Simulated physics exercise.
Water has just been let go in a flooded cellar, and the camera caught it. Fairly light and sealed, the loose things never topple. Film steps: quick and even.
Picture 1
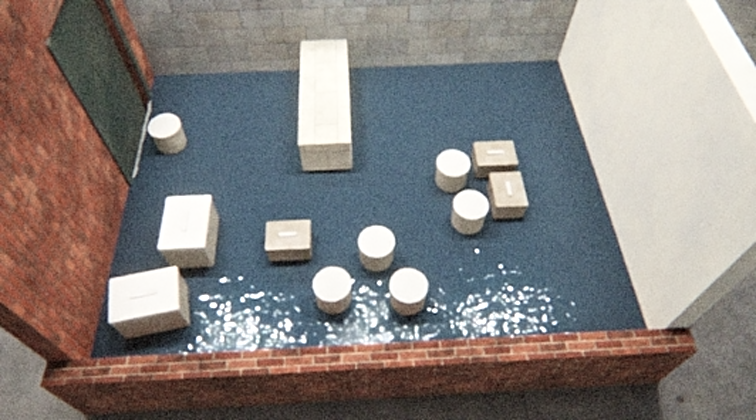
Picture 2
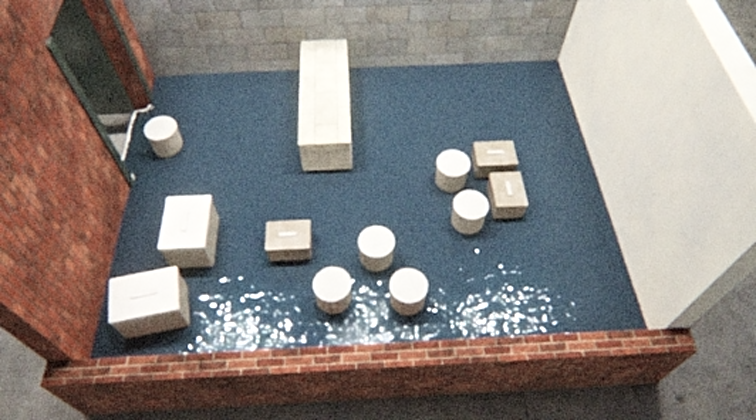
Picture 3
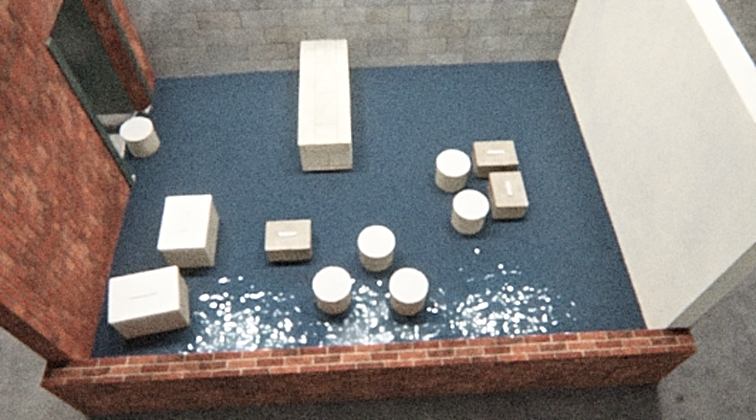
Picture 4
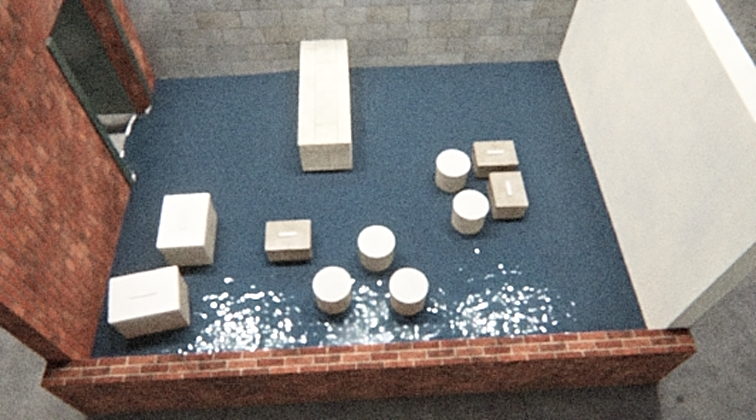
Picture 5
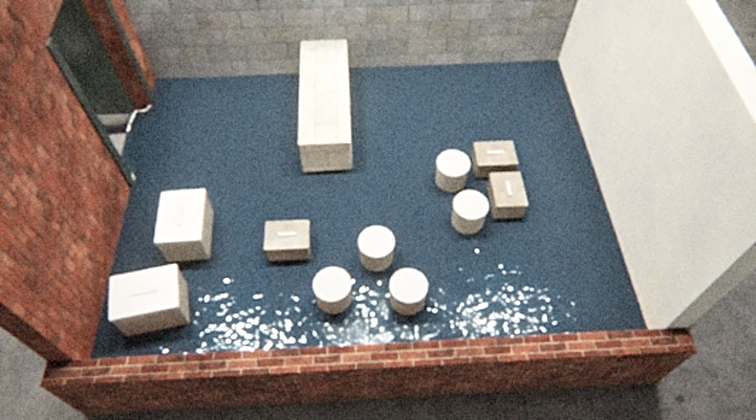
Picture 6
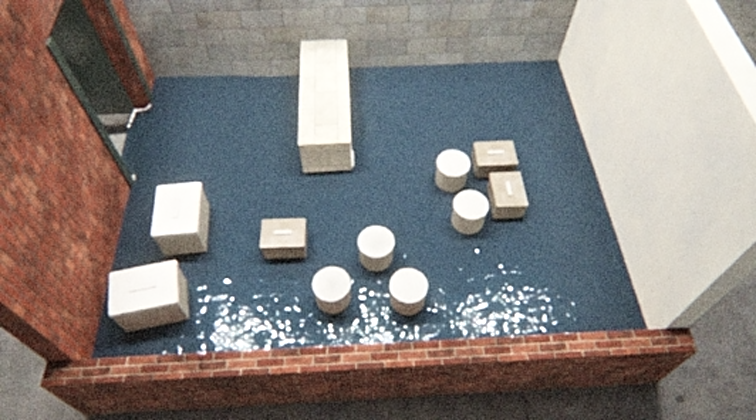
In a flooded cellar, a white drum drifts out the left doorway, then pale chests shift slightly.
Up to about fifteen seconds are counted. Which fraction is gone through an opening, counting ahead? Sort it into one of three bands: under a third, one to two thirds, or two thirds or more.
It falls in the middle band, one to two thirds.
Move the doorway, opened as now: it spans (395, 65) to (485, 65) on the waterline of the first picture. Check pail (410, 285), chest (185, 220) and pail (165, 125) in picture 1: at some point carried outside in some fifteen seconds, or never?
Going through them in turn: Remains behind; remains behind; remains behind.
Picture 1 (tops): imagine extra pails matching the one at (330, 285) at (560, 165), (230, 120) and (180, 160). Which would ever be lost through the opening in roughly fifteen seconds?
The three, in sequence: Remains behind, departs and departs.
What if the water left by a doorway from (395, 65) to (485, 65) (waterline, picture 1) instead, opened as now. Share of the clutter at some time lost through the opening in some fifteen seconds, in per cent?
Fraction out: Near 50 %.
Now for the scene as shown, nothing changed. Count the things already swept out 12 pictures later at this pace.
That makes 2.
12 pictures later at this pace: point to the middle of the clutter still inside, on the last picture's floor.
Centre estimate: Around (306, 239).
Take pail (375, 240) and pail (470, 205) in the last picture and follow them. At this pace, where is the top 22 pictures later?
(128, 129) and (325, 240), give or take.
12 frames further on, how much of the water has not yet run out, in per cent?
Roughly 78 in a hundred.
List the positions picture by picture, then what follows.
The first picture shows a chest at (185, 221), afloat; a chest at (144, 294) floats; 0 of 11 have shifted.
The second picture shows a chest at (185, 221) floats; a chest at (144, 294) floats; 0 of 11 have shifted.
The third picture shows a chest at (185, 221) floats; a chest at (144, 294) floats; 1 of 11 have shifted.
The fourth picture shows a chest at (183, 220), afloat, close to its start; a chest at (144, 294) floats; 1 of 11 have shifted.
The fifth picture shows a chest at (180, 215), afloat, close to its start; a chest at (144, 291) floats; 2 of 11 have shifted.
The sixth picture shows a chest at (177, 208) floats, close to its start; a chest at (143, 287) floats, close to its start; 4 of 11 have shifted.
A moment on, 1 of 11 are out; 10 afloat.
Next, 2 of 11 are out; 9 afloat.
Later, 4 of 11 are out; 7 afloat.
In the end, 6 of 11 are out; 5 afloat.
